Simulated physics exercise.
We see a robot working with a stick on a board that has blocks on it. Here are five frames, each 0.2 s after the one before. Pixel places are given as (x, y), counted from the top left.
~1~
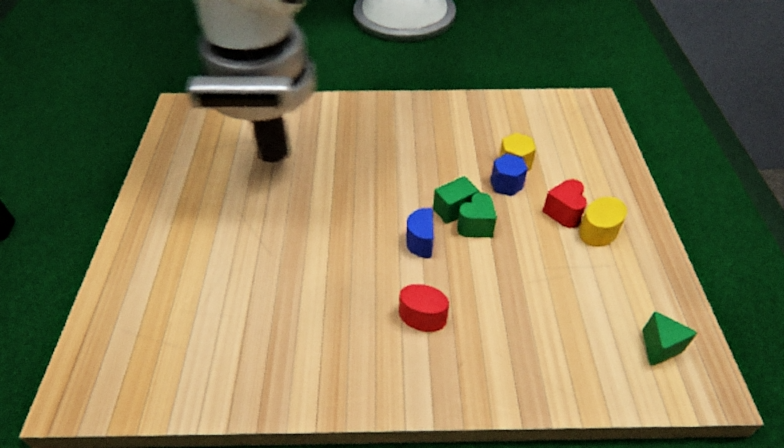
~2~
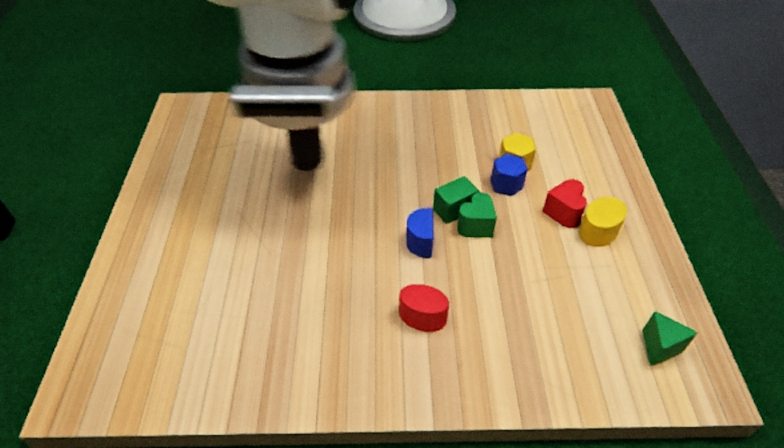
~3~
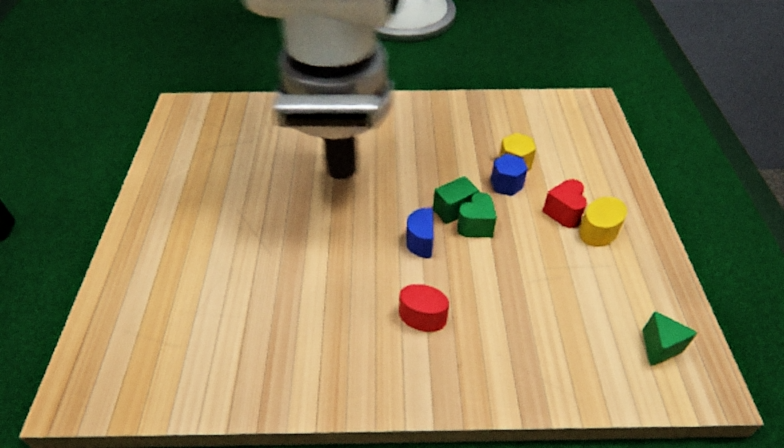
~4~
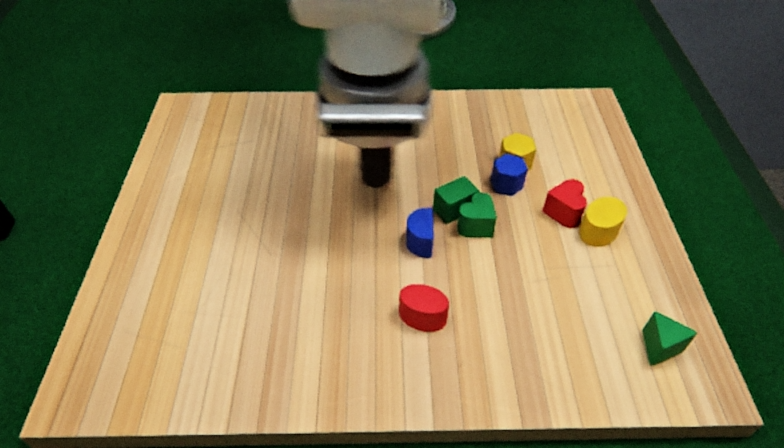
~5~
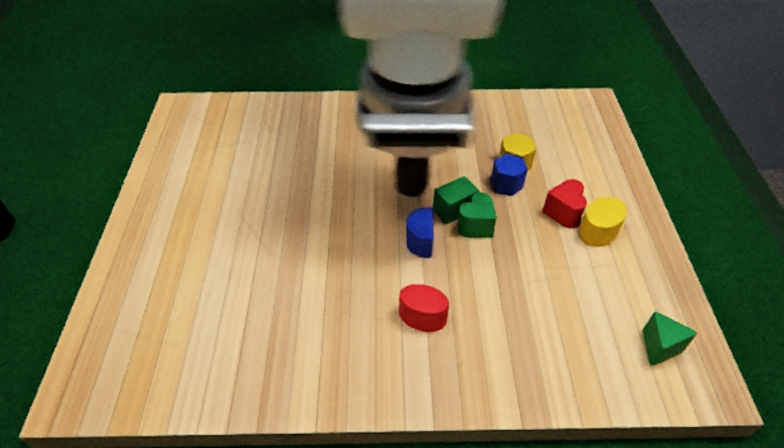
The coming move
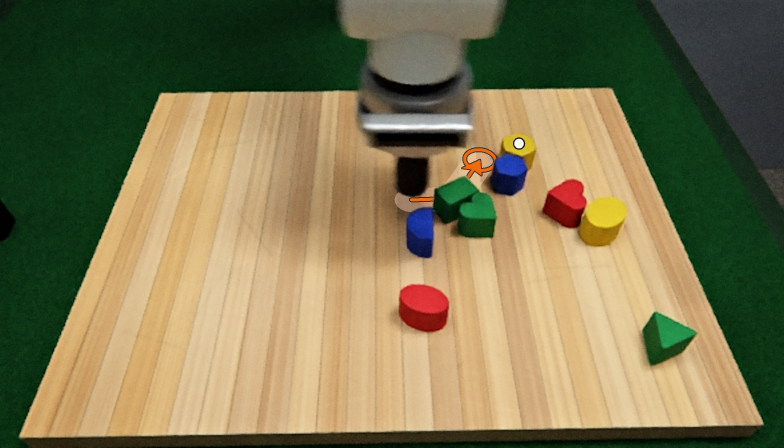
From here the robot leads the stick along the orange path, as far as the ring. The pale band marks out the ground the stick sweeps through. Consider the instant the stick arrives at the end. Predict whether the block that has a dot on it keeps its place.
It sits in its place.
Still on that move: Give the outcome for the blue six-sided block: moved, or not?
Put simply, it stays right there.
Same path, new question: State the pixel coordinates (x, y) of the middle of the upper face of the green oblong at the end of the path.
Most likely (477, 192).
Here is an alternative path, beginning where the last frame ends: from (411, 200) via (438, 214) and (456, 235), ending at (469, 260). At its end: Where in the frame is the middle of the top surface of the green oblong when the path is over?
My best guess is (483, 199).
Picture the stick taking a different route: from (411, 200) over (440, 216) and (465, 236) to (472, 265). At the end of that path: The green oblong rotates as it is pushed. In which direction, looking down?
Viewed from above, counterclockwise.
Drawn move, from (411, 200) via (446, 198) and (466, 180), ending at (480, 160); the dot is on the yellow six-sided block.
On the path given first. One third of the way, stick (447, 184); green oblong (475, 192); green heart-shaped block (489, 211), turned 15° clockwise.
Two thirds of the way, stick (468, 166); green oblong (477, 192); green heart-shaped block (490, 211), turned 20° clockwise.
At the end, stick (482, 146); green oblong (477, 192); green heart-shaped block (490, 211), turned 20° clockwise; blue six-sided block still; yellow six-sided block still.
